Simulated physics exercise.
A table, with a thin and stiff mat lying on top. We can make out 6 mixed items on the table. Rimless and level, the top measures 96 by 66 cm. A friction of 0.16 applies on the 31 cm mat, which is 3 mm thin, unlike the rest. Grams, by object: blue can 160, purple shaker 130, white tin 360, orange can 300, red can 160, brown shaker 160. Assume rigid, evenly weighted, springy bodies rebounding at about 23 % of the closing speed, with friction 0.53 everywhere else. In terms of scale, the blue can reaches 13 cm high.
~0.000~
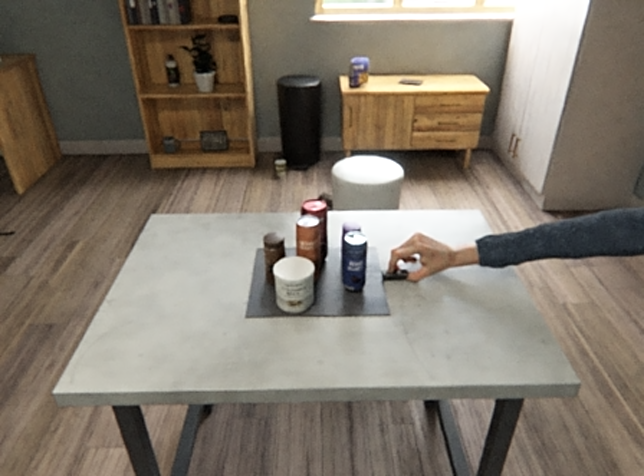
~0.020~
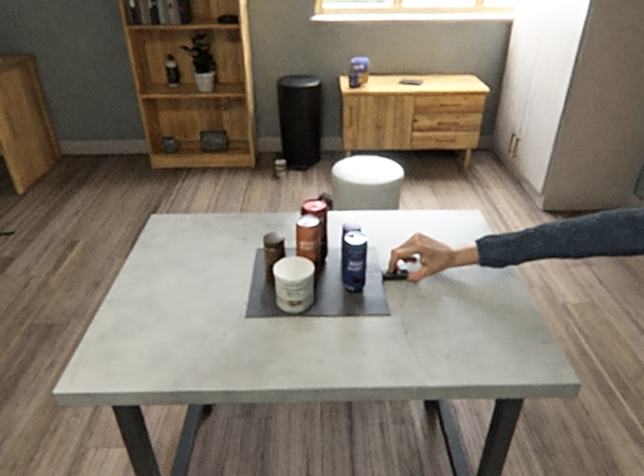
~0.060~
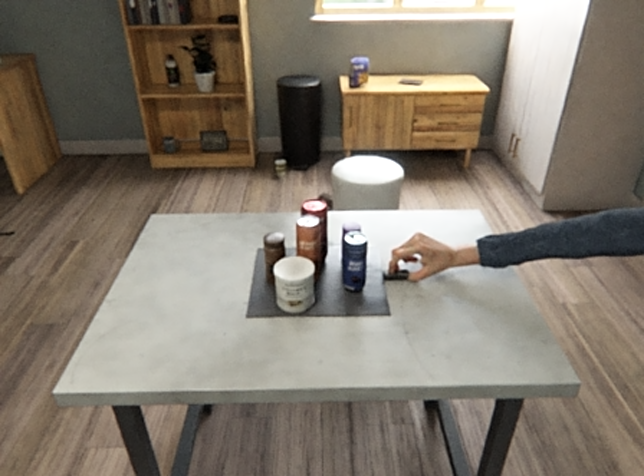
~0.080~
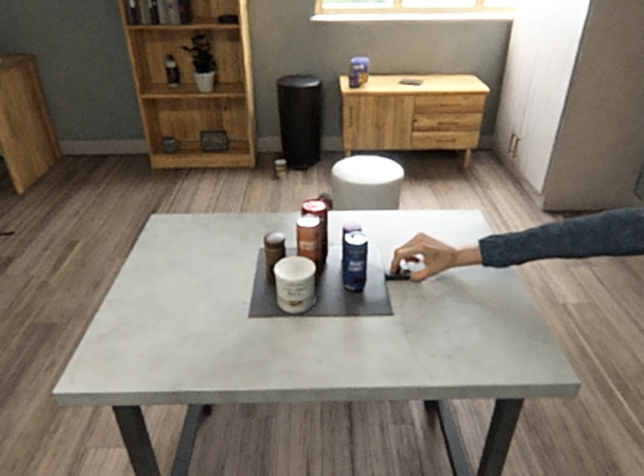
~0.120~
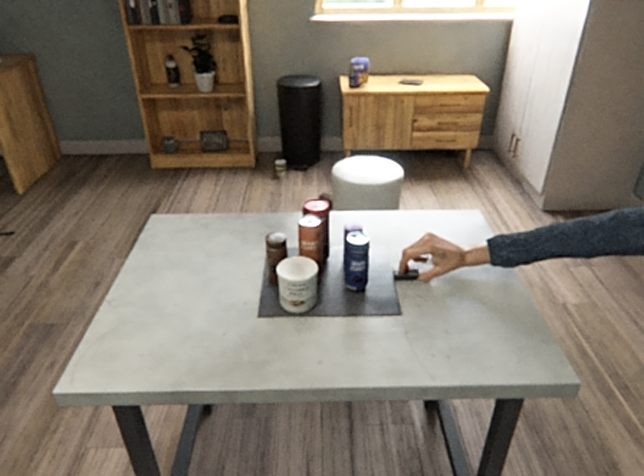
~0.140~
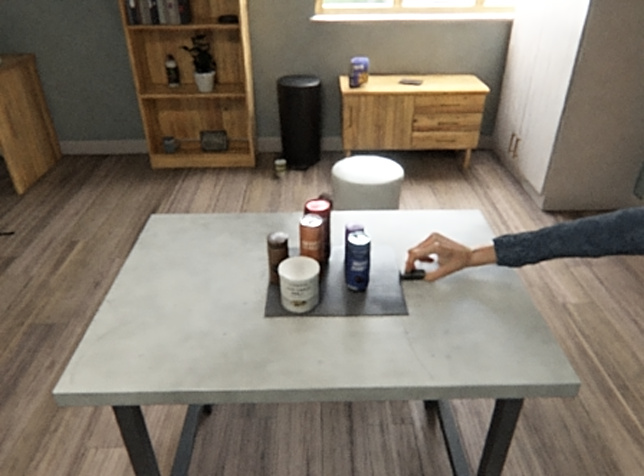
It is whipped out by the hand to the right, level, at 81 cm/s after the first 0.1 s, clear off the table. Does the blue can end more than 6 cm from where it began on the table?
Out of range.
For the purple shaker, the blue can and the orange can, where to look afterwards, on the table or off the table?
Observed: Purple shaker exits its support; blue can exits its support; orange can remains in bounds.
Around 0.34 s, mat out by 20 cm; blue can shifted 7 cm near (387, 262); white tin shifted 8 cm; orange can shifted 7 cm.
Around 0.64 s, mat out by 45 cm; blue can shifted 28 cm near (479, 261); orange can at 24° to upright; red can at 13° to upright.
Around 0.84 s, mat out by 61 cm; blue can and purple shaker now off the table; orange can on its side; red can at 24° to upright.
Around 1.14 s, mat out by 81 cm; orange can on its side; red can at 67° to upright; white tin shifted 12 cm.
Finally (1.9 s), off the table, blue can and purple shaker; on their side or leaning hard on the table, orange can and red can; not toppled but over 6 cm from the start, white tin; brown shaker still in place (within 6 cm).
